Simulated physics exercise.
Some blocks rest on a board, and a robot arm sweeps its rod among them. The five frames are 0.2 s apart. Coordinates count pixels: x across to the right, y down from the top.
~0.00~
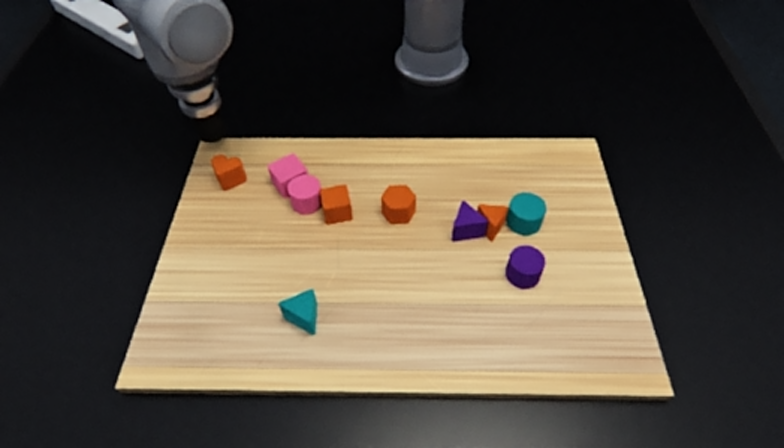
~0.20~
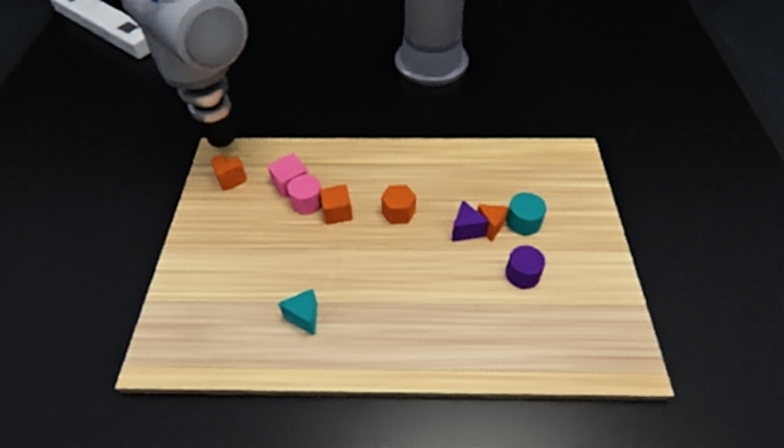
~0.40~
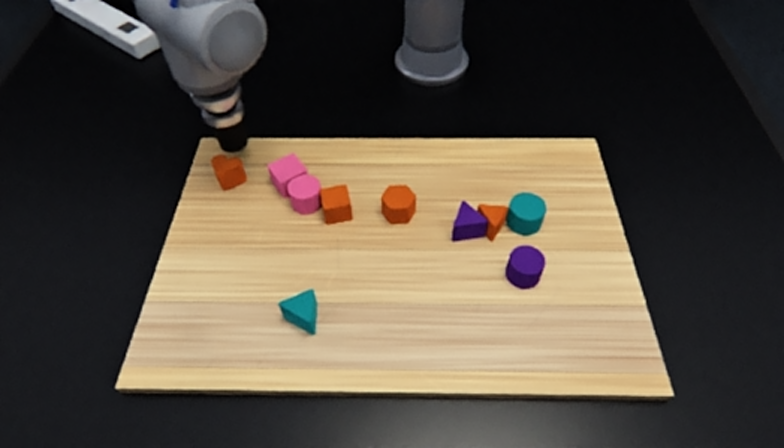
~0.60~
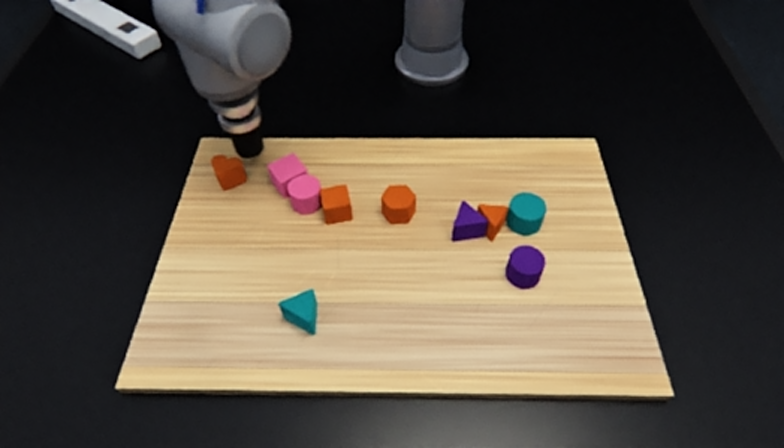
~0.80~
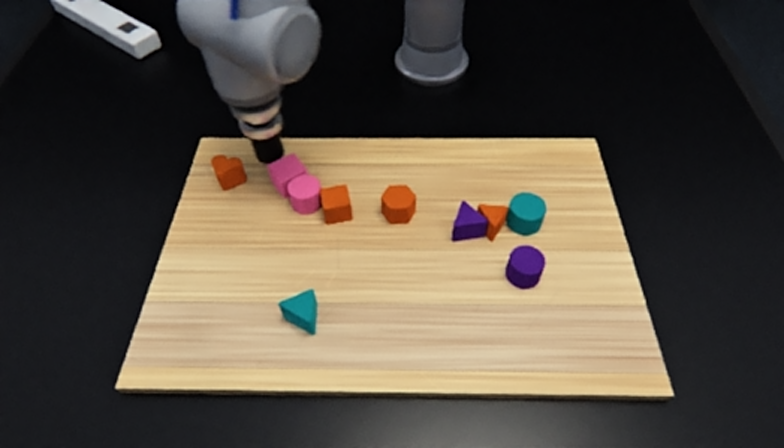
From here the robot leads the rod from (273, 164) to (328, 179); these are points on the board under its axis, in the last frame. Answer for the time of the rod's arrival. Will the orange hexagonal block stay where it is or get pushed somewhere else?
It is still on its spot.
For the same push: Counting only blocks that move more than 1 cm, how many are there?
I predict three or more.
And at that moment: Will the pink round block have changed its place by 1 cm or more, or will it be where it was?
By the end it has moved.
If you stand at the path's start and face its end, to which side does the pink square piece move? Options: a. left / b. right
b: Right.
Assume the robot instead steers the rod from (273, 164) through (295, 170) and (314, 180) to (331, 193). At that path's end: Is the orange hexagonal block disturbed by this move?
By then it is still where it was.
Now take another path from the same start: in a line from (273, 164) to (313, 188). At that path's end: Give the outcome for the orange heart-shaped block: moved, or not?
That block stands still.
The first path, step by step. Halfway along, rod (298, 162); pink square piece (301, 177), turned 35° clockwise; pink round block (311, 202); orange square piece (346, 203), turned 25° anticlockwise.
At the end, rod (327, 169); pink square piece (310, 183), turned 50° clockwise; pink round block (311, 210); orange square piece (347, 204), turned 25° anticlockwise; orange hexagonal block unmoved.
